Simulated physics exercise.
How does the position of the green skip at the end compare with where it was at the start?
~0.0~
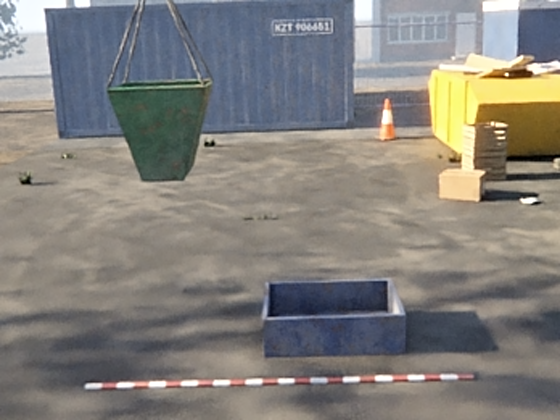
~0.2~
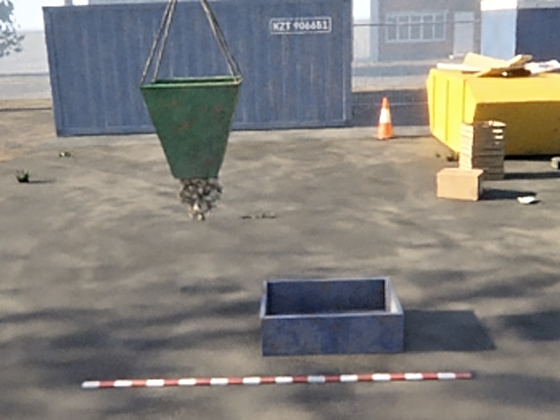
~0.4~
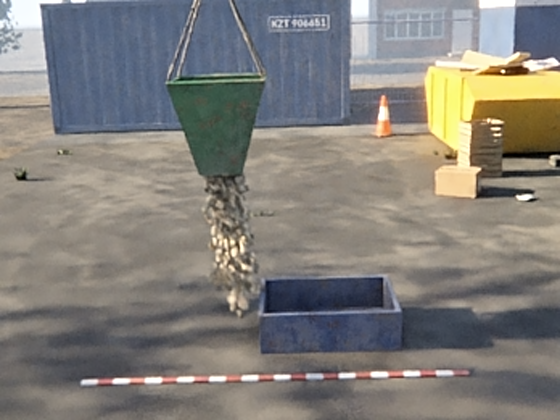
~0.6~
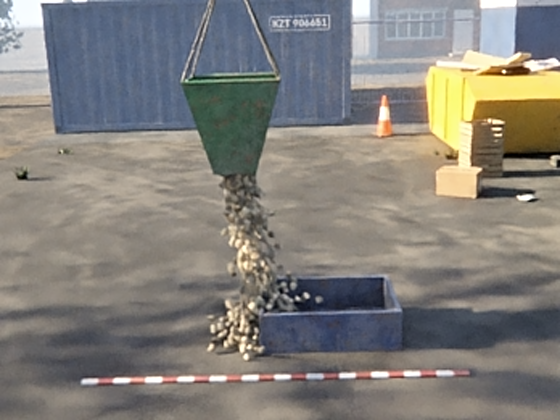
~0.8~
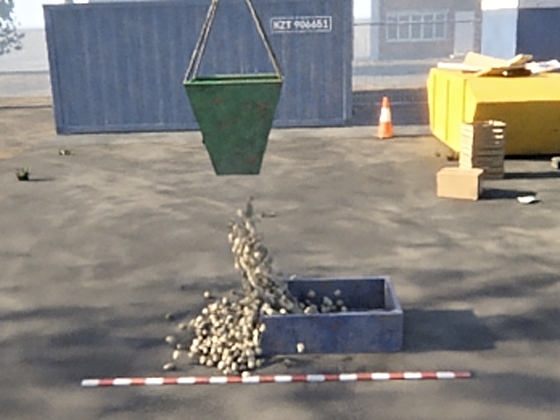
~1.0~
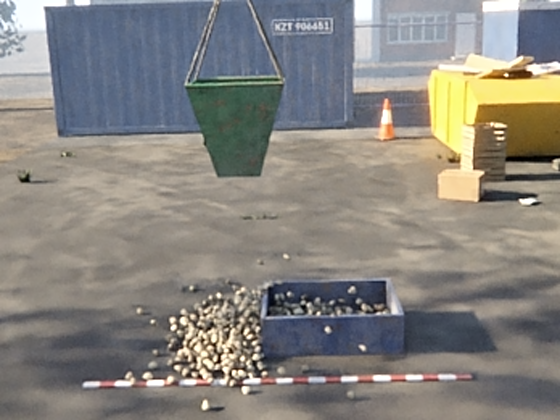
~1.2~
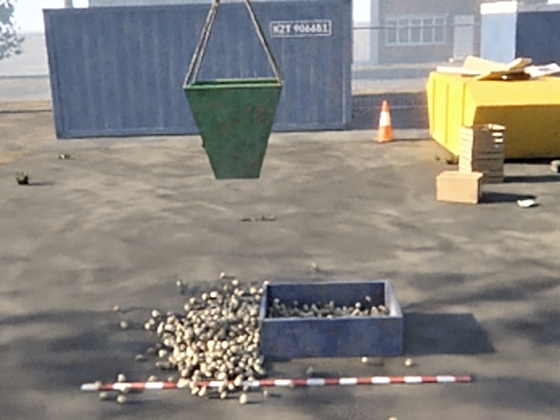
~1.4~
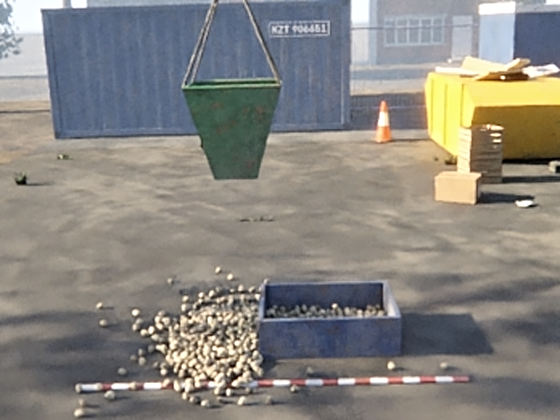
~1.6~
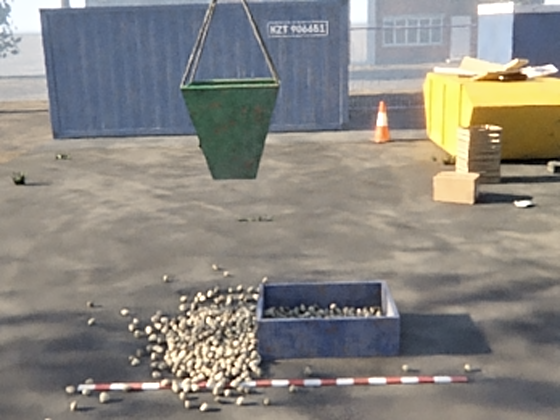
At the end the green skip hangs farther to the right than at the start, at about the same height.
